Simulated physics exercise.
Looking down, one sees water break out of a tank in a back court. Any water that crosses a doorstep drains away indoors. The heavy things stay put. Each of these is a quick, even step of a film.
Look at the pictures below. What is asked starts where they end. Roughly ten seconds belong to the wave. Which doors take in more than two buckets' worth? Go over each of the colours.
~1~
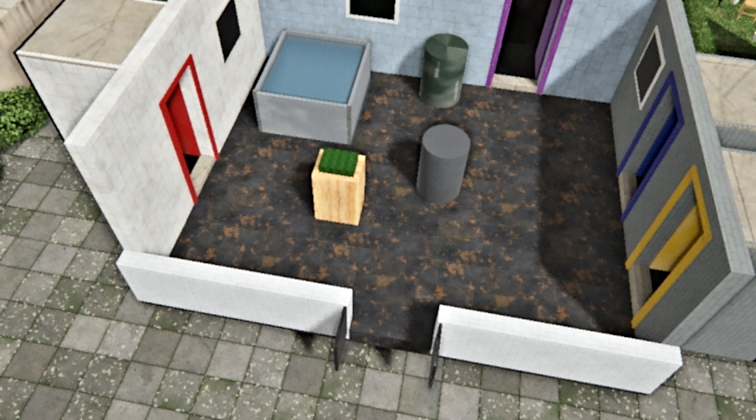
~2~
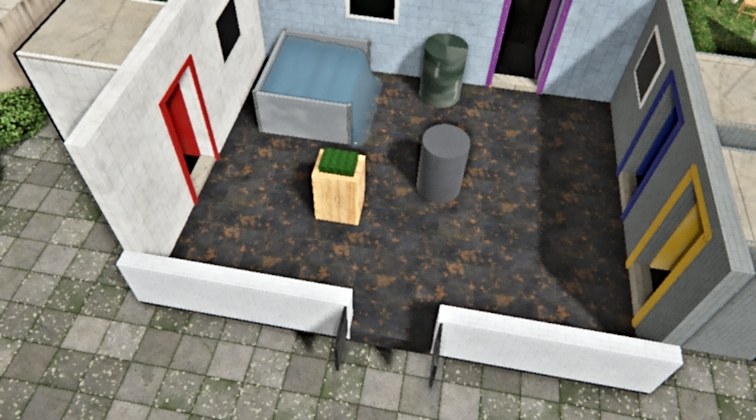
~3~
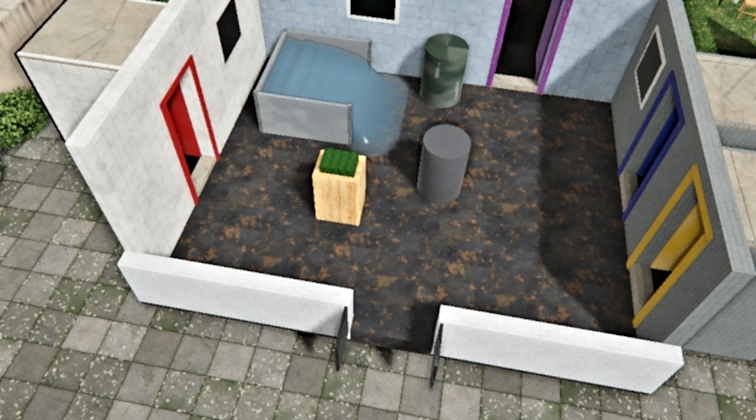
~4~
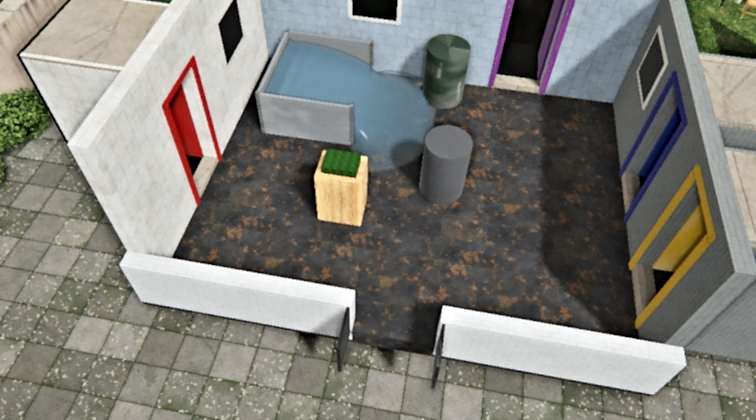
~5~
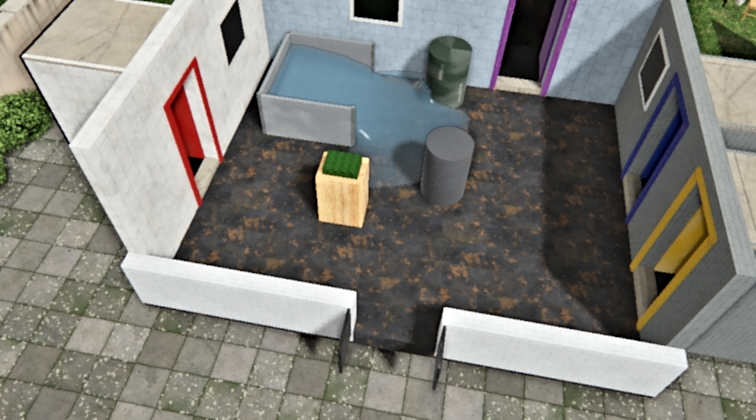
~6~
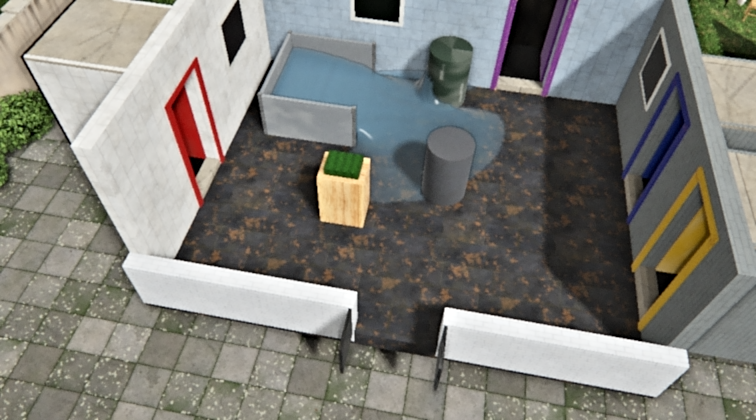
The yellow door does not; the blue door does; the purple door does not; the red door does not.
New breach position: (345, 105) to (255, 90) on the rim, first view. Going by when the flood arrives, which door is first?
That is the red one.
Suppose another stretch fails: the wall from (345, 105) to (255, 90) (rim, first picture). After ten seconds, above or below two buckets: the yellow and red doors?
Check - yellow: Comes out below; red: Comes out above.
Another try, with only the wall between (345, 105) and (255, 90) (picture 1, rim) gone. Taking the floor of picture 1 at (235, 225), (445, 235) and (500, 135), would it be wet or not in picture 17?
Following the listed order, the three come out reached by the spill, reached by the spill and not reached.
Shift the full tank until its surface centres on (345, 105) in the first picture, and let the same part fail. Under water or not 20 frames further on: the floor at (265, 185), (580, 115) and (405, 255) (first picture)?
As listed: Untouched, reached, reached.
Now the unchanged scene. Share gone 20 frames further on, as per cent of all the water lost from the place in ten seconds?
My guess would be around 45 percent.
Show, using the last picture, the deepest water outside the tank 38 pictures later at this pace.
Roughly at pixel (460, 89).
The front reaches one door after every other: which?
Answer - the red-painted one.
A moment on, water covers 40 % of the floor; the yellow door not reached, the blue door not reached, the purple door wet at the sill, nothing in, the red door not reached.
Next, water covers 50 % of the floor; the yellow door not reached, the blue door over two buckets in, the purple door wet at the sill, nothing in, the red door not reached.
Then, water covers 70 % of the floor; the yellow door wet at the sill, nothing in, the blue door far over two buckets in, the purple door wet at the sill, nothing in, the red door not reached.
Later, water covers 90 % of the floor; the yellow door wet at the sill, nothing in, the blue door far over two buckets in, the purple door wet at the sill, nothing in, the red door wet at the sill, nothing in.
In the end, water covers 95 % of the floor; the yellow door wet at the sill, nothing in, the blue door far over two buckets in, the purple door wet at the sill, nothing in, the red door under two buckets in.
